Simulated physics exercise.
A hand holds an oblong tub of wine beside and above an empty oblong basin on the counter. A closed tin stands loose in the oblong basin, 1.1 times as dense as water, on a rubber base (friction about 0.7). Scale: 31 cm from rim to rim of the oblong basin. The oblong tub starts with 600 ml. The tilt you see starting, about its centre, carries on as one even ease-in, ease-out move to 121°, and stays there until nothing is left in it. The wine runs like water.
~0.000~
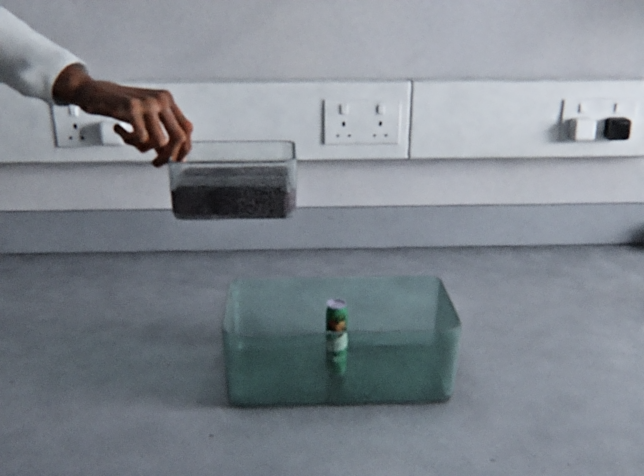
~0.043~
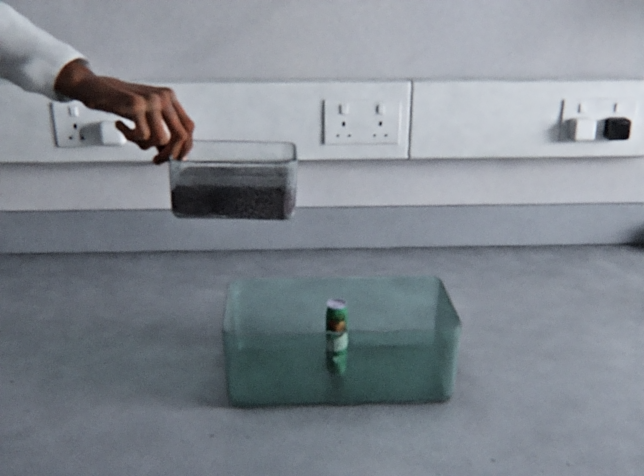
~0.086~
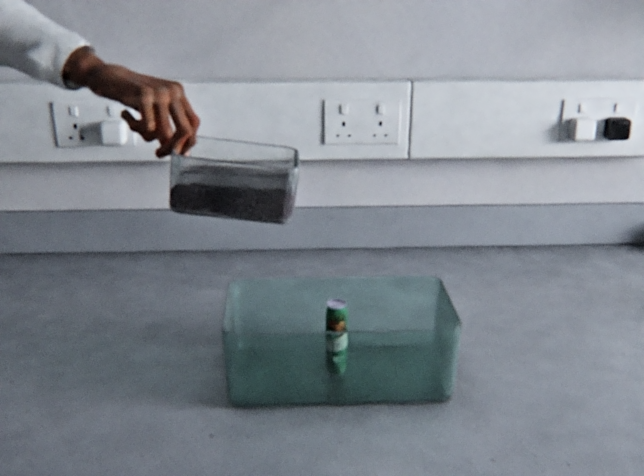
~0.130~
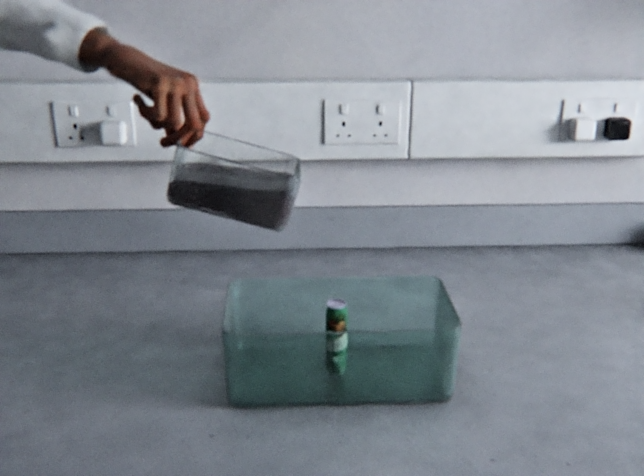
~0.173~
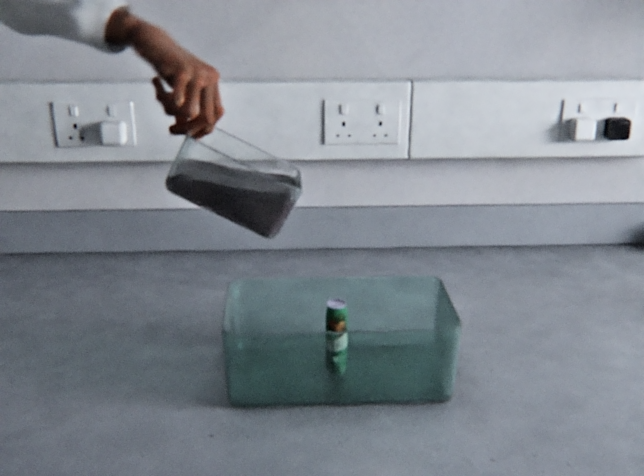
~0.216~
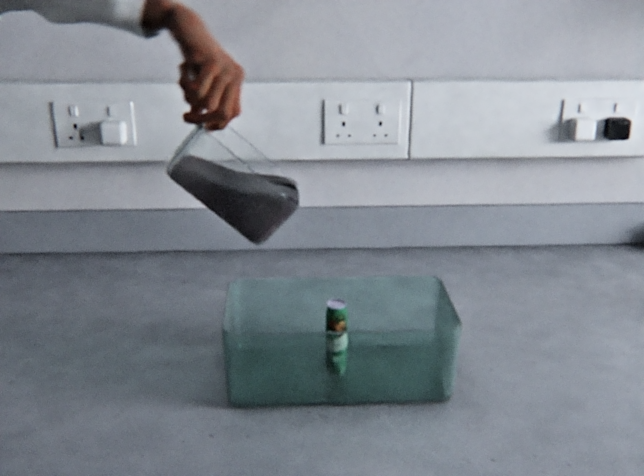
A hand holds a clear oblong tub of dark contents above and to the left of a greenish see-through basin with a small green tin standing inside. The tub tilts clockwise, slightly at first, then steeply, as the hand swings rightward and the contents shift up to its lowered right rim.
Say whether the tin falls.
It falls.
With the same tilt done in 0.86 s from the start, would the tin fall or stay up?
The tin keeps standing.
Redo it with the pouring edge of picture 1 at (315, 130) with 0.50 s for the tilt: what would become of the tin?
Then it stays up.
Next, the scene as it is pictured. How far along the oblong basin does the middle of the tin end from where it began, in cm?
About 8.5 cm.
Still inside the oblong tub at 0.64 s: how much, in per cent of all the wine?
About 1 per cent.
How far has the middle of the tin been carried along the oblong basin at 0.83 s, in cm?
Some 5 cm.
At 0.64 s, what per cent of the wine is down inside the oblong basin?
Near 94 in a hundred.
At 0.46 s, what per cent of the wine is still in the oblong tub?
About 10 per cent.
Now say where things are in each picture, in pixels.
It leans 0°; its right rim is at (295, 152); the wine meets the walls at (177, 177) and (294, 176); the oblong basin's rim runs from (226, 306) to (450, 302); the tin's top is at (337, 307), in the first frame.
It leans 2°; its right rim is at (296, 154); the wine meets the walls at (177, 176) and (294, 176), in the second frame.
It leans 7°; its right rim is at (298, 160); the wine meets the walls at (177, 174) and (294, 178), in the third frame.
It leans 16°; its right rim is at (300, 170); the wine meets the walls at (176, 172) and (295, 181), in the fourth frame.
It leans 28°; its right rim is at (300, 182); the wine meets the walls at (173, 167) and (296, 183), in the fifth frame.
It leans 42°; its right rim is at (298, 197); the wine meets the walls at (174, 159) and (295, 187); 1 per cent is over the edge, in the sixth frame.
By 0.46 s the tilt is 115° and 10 per cent is still to pour; the tin stands where it began.
By 0.64 s the tilt is 121° and 1 per cent is still to pour; the tin leans 7°.
By 0.83 s the tilt is 121° and 0 per cent is still to pour; the tin leans 36°.
By 1.04 s the tilt is 121° and 0 per cent is still to pour; the tin lies on its side.
At rest the tin lies on its side.
